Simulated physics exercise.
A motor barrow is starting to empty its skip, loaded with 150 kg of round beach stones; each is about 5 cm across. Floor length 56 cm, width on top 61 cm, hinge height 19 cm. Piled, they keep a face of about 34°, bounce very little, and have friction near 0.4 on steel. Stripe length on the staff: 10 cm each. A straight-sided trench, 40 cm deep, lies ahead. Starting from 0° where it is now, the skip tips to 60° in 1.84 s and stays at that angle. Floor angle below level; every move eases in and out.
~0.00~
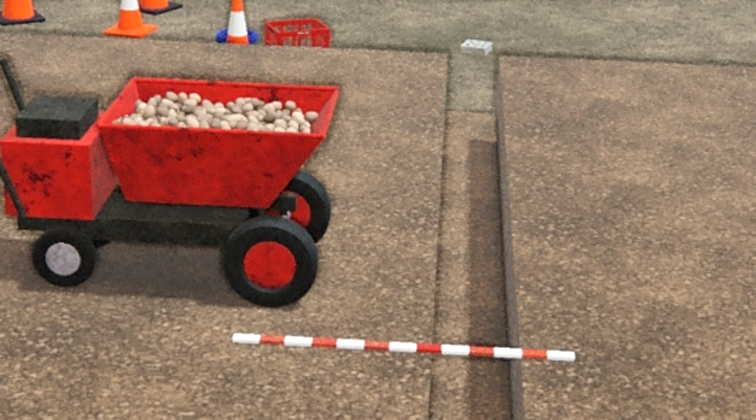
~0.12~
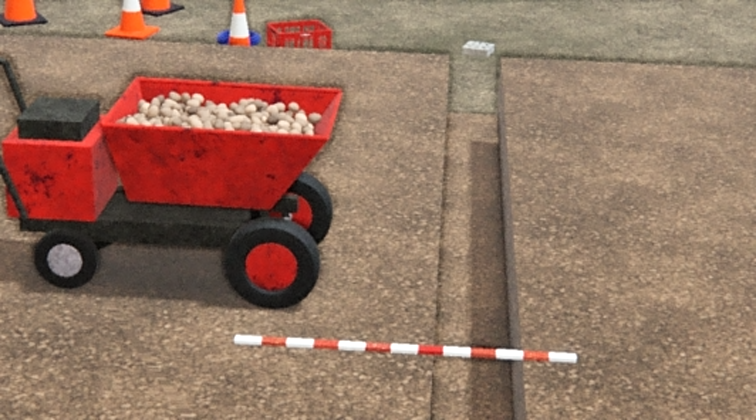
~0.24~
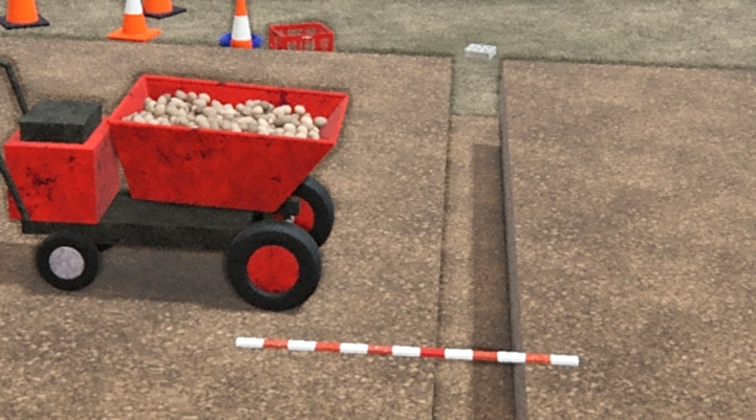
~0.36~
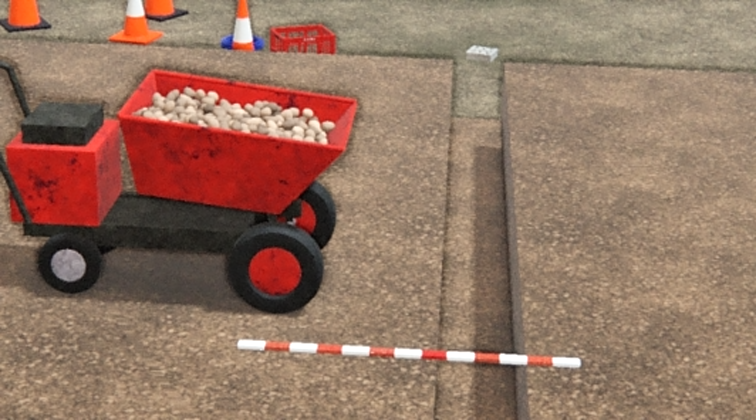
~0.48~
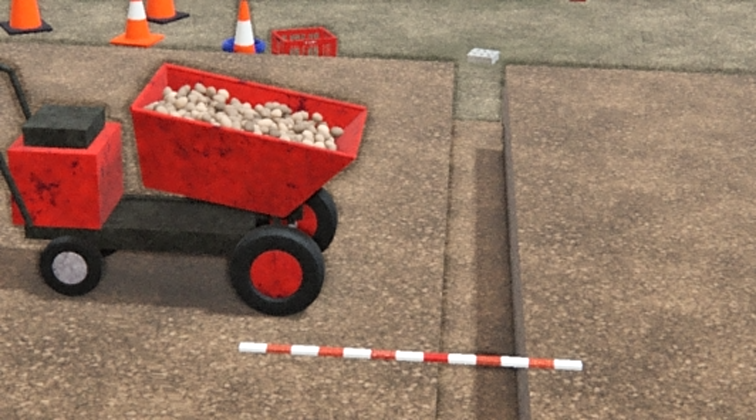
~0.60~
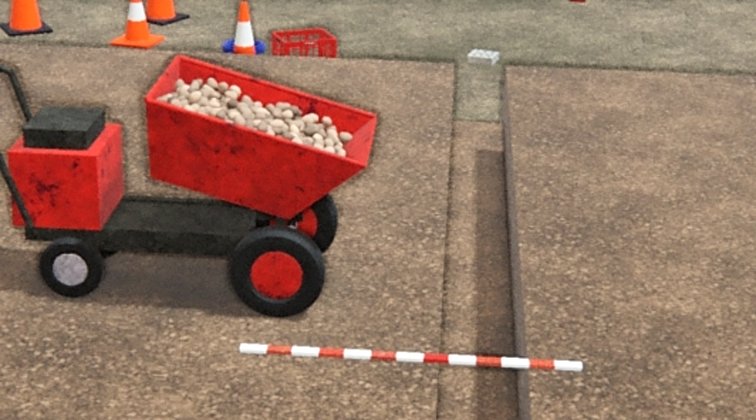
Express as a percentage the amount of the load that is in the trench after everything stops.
The amount is close to 72 per cent of the load.
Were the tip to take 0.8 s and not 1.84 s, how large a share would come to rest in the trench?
Something close to 70 per cent.
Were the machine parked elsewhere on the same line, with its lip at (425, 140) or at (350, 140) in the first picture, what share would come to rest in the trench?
It comes to about 25 and 70 in a hundred.
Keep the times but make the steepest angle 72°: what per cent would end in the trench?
About 100 per cent would end up in the trench.
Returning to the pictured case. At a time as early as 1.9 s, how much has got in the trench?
25 per cent, give or take.
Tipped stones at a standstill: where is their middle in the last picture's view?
Centre estimate: Around (477, 362).
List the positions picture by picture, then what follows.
In the first picture, the skip is at 0°, its lip at (323, 137); the top of the load is at (204, 108).
The second picture shows lip at (327, 139), floor tilted 1°, highest stones at (203, 109); the stones move at 0.1 m/s on average.
The third picture shows lip at (334, 144), floor tilted 3°, highest stones at (180, 107); the stones move at 0.2 m/s on average.
In the fourth picture, the skip is at 6°, its lip at (343, 150); the top of the load is at (181, 102); the stones move at 0.3 m/s on average.
The fifth picture shows lip at (354, 158), floor tilted 10°, highest stones at (187, 99); the stones move at 0.3 m/s on average.
In the sixth picture, the skip is at 15°, its lip at (365, 166); the top of the load is at (192, 92); the stones move at 0.4 m/s on average.
After 1.4 s the floor is at 51°; 100 % in the skip; the foremost stones are at (429, 208).
After 1.9 s the floor is at 60°; 72 % in the skip, 3 % short of the trench, 25 % in the trench; the foremost stones are at (515, 367).
After 2.3 s the floor is at 60°; 54 % in the skip, 2 % short of the trench, 44 % in the trench; the foremost stones are at (525, 350).
After 4.2 s the floor is at 60°; 26 % in the skip, 1 % short of the trench, 72 % in the trench; the foremost stones are at (529, 351).
